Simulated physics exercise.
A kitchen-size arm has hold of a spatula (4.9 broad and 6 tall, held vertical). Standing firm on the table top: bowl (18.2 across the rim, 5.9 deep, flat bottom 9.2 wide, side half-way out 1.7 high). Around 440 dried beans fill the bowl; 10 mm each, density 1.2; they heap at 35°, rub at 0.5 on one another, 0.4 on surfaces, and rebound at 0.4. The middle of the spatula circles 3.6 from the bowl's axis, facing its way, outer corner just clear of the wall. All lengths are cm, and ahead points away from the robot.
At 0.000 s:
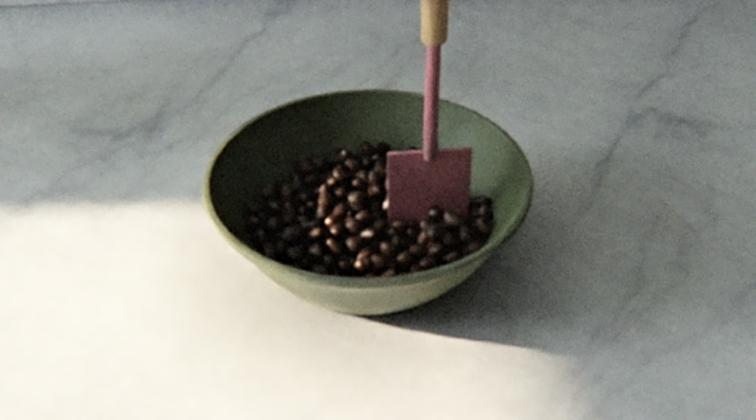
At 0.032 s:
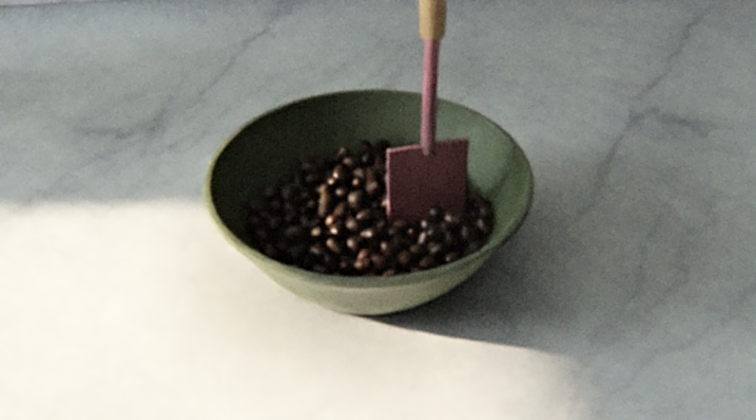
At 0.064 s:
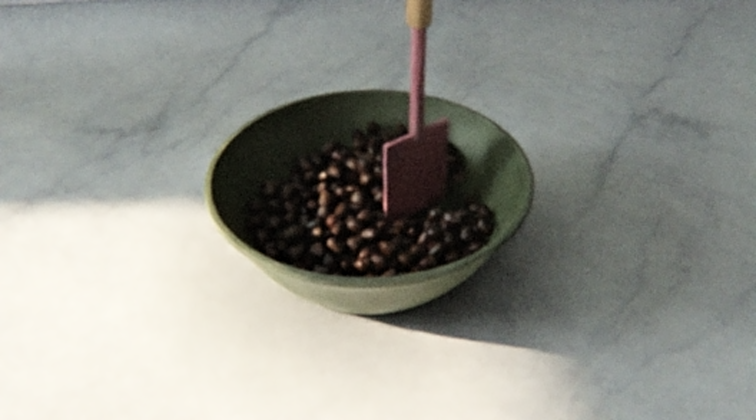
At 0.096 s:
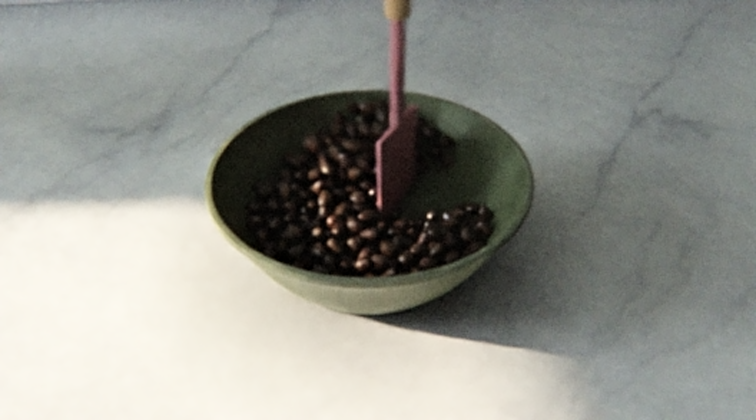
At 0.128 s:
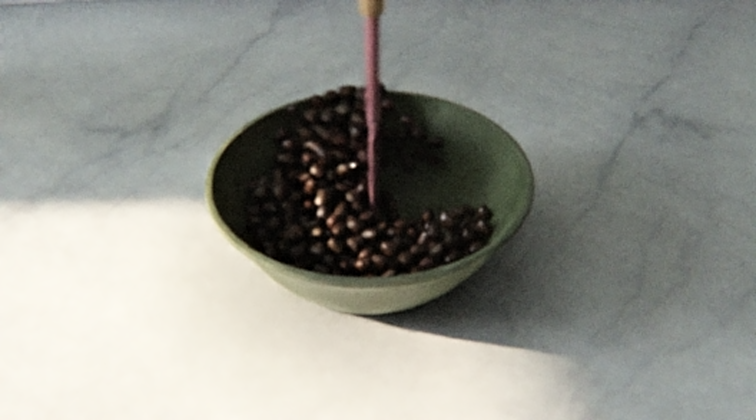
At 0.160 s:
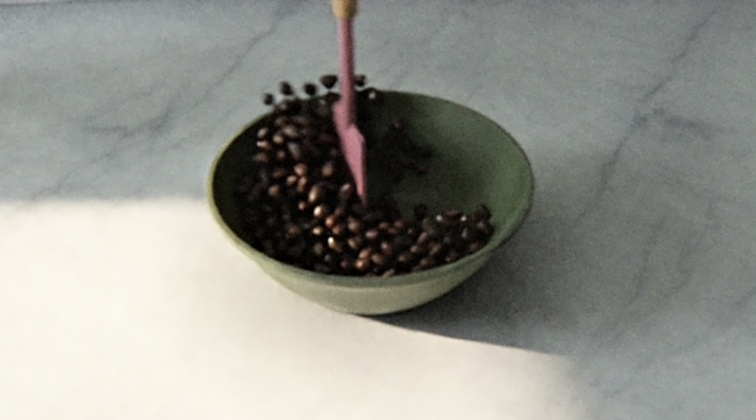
A pink spatula with a pale wooden handle stands upright in a green bowl of dark brown beans, seen from above at an angle on a grey-veined marble top, sunlight across the lower left. The spatula sweeps leftward from the bowl's right side, its blade turning edge-on and then angling again. Beans pile up toward the back left rim, baring the bowl's right interior, while the camera stays still.
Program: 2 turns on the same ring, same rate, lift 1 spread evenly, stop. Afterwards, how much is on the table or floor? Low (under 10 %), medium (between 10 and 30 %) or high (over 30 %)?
Answer: Medium; between 10 and 30 % of the dried beans finish on the table or floor.
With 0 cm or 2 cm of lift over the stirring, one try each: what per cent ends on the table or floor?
About 25 and 15 per cent.
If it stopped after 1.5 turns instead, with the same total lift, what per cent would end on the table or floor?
It would be near 20 per cent.
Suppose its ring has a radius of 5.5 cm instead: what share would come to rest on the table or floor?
Then about 0 per cent.
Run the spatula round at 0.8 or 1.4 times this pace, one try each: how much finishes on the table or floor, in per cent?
About 10 and 45 per cent.
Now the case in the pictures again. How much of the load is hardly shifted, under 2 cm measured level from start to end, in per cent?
About 5 per cent.
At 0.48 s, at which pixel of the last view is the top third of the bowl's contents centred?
Around (475, 181).
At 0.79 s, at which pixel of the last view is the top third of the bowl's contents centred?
Around (318, 251).
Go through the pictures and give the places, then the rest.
The first frame shows the spatula neck at (431, 128), 0° round; upper third of the load around (355, 214), from x 250 to 485, top at y 150; 435 in the bowl.
The second frame shows the spatula neck at (429, 122), 10° round; upper third of the load around (361, 212), from x 255 to 485, top at y 145.
The third frame shows the spatula neck at (417, 110), 33° round; upper third of the load around (366, 192), from x 255 to 485, top at y 130.
The fourth frame shows the spatula neck at (397, 101), 57° round; upper third of the load around (355, 176), from x 255 to 485, top at y 105.
The fifth frame shows the spatula neck at (373, 98), 82° round; upper third of the load around (335, 168), from x 255 to 485, top at y 90.
The sixth frame shows the spatula neck at (349, 99), 106° round; upper third of the load around (314, 166), from x 245 to 485, top at y 80; 435 in the bowl.
After 0.48 s, 345° round, highest piece 8 above the table; 374 in the bowl, 48 on the table or floor, 13 in flight or on the tool.
After 0.79 s, 225° round, highest piece 8 above the table; 349 in the bowl, 82 on the table or floor, 4 in flight or on the tool.
After 1.15 s, 0° round, highest piece 5 above the table; 338 in the bowl, 97 on the table or floor.
After 1.85 s, 0° round, highest piece 5 above the table; 338 in the bowl, 97 on the table or floor.
In the end, 338 in the bowl, 97 on the table or floor. That is 22 % on the table or floor.
